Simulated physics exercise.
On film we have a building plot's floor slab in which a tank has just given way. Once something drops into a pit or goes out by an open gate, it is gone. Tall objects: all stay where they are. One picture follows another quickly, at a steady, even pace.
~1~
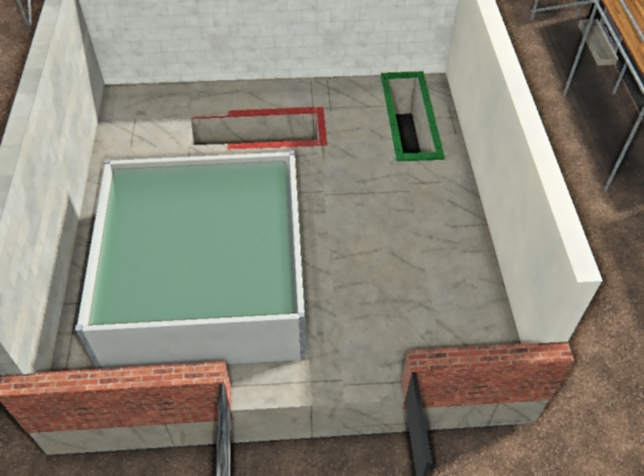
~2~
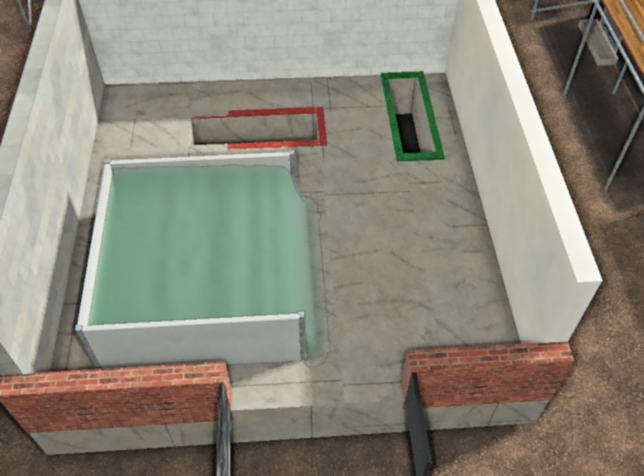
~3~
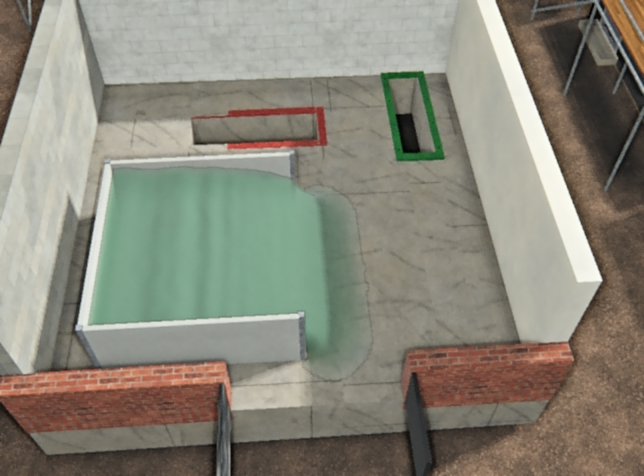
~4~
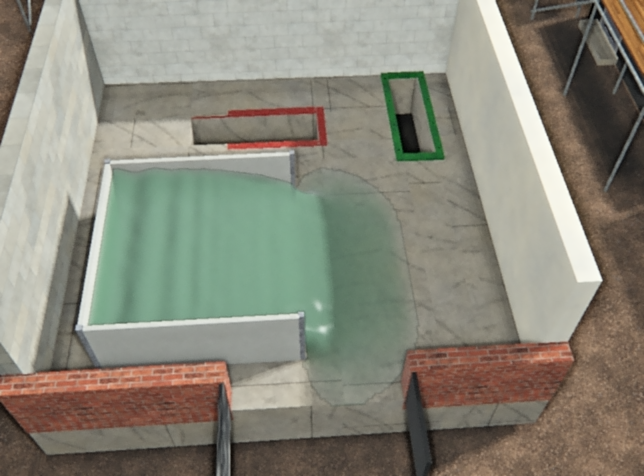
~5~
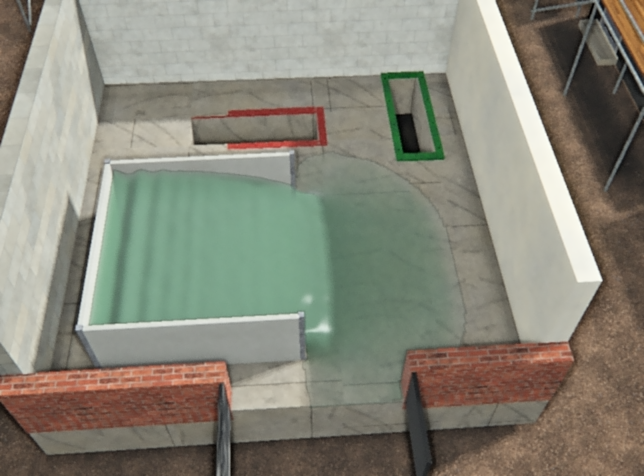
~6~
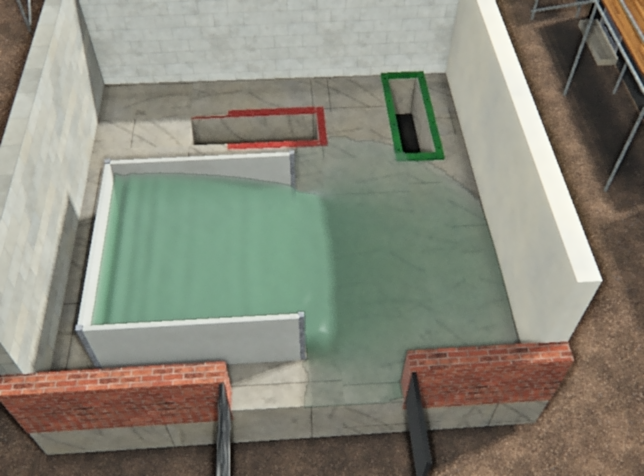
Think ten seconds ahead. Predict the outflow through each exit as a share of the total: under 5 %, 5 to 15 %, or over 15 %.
Prediction: The gate passes over 15 %; the red pit passes 5 to 15 %; the green pit passes over 15 %.
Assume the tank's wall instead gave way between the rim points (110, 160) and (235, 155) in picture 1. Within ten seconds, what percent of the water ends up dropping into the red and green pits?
In percent: Red 60, green 14.
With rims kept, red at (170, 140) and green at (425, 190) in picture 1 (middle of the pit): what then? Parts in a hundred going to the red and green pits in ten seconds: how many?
Red gets 8 in a hundred; green gets 45 in a hundred.
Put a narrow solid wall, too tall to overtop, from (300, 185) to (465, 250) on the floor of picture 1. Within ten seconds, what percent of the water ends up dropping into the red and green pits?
The red pit takes 4 per cent and the green pit 10 per cent.
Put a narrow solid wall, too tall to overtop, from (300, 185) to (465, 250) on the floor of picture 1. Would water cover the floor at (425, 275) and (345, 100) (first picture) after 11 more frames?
Going by the list, I'd say reached by the flood, then kept clear of the flood.
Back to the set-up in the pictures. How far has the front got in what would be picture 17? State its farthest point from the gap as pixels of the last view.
Roughly at (440, 75).
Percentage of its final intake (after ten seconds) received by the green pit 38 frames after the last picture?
About 85 per cent.
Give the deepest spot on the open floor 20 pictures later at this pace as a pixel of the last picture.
My estimate is about (442, 82).
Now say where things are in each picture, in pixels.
In the first picture, the open tank at (197, 237) is whole and still.
In the second picture, the front is at a hidden place, out from the gap at (295, 257).
In the third picture, the front is at a hidden place, out from the gap at (295, 260).
In the fourth picture, water pours out at (295, 262) and has run to a hidden place.
In the fifth picture, the front is at a hidden place, out from the gap at (295, 263).
In the sixth picture, water pours out at (295, 263) and has run to (513, 326).
A moment on, water covers 45 % of the floor; the gate 1 %, the red pit 0 %, the green pit 1 %.
Next, water covers 50 % of the floor; the gate 2 %, the red pit 0 %, the green pit 5 %.
Then, water covers 60 % of the floor; the gate 7 %, the red pit 0 %, the green pit 17 %.
Later, water covers 80 % of the floor; the gate 14 %, the red pit 6 %, the green pit 29 %.
In the end, water covers 95 % of the floor; the gate 18 %, the red pit 12 %, the green pit 35 %.
